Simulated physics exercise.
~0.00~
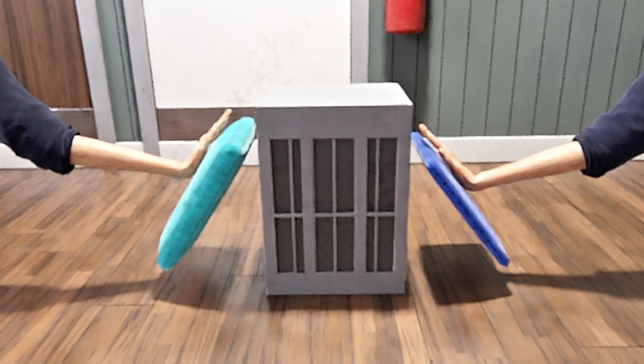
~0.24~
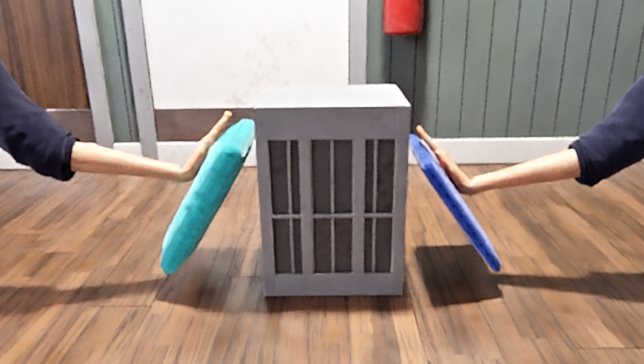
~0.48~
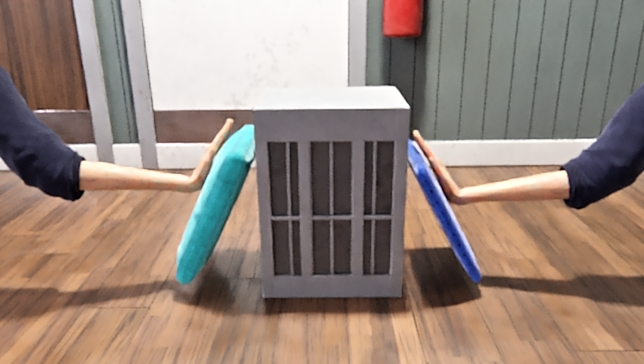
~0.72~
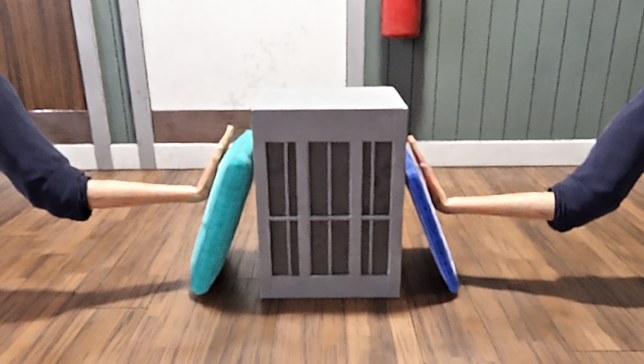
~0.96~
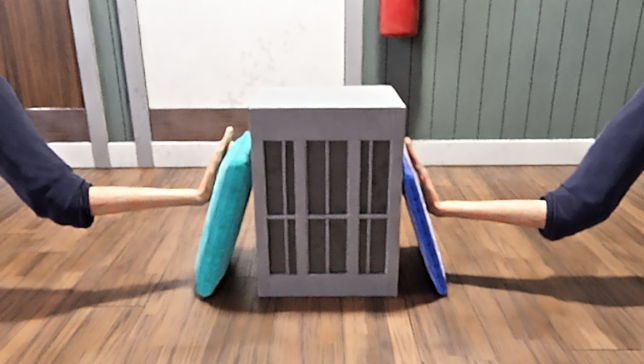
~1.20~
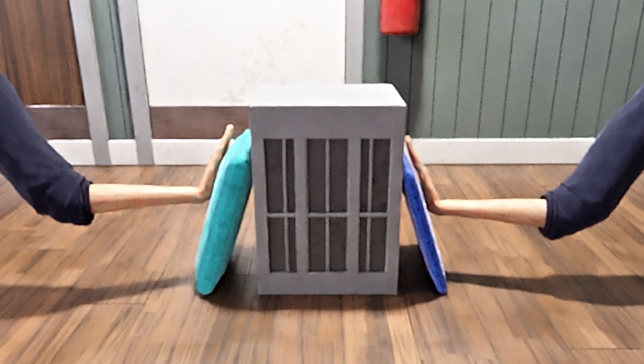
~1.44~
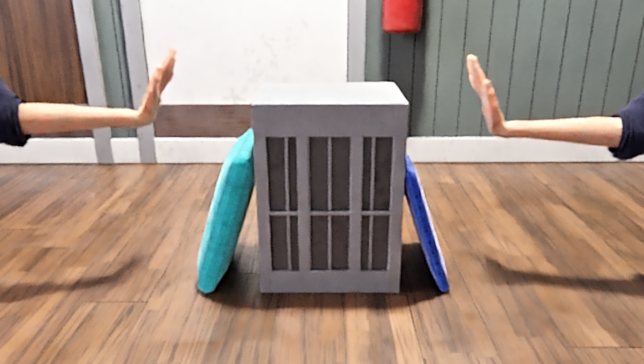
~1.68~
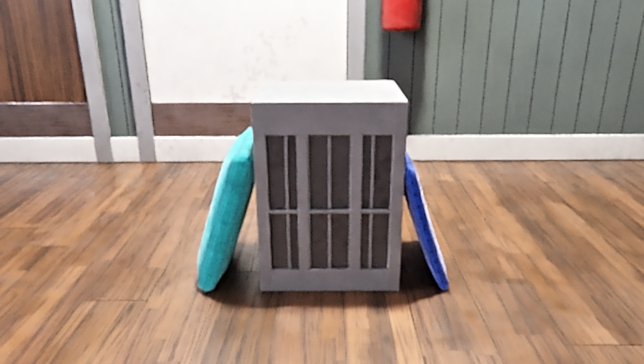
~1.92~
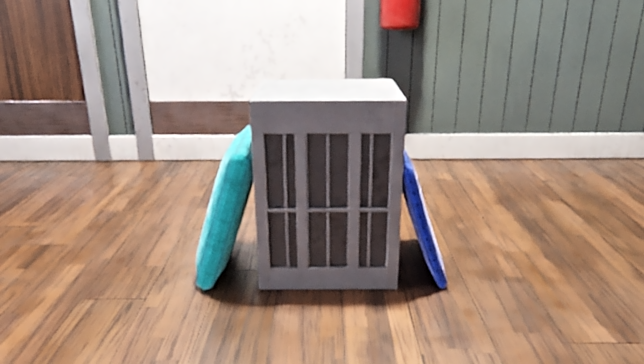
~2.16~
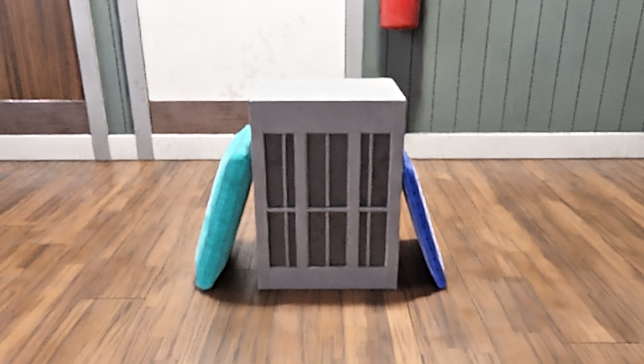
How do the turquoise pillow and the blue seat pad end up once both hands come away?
The turquoise pillow keeps leaning against the left side of the grey crate, and the blue seat pad holds its lean on the right side.
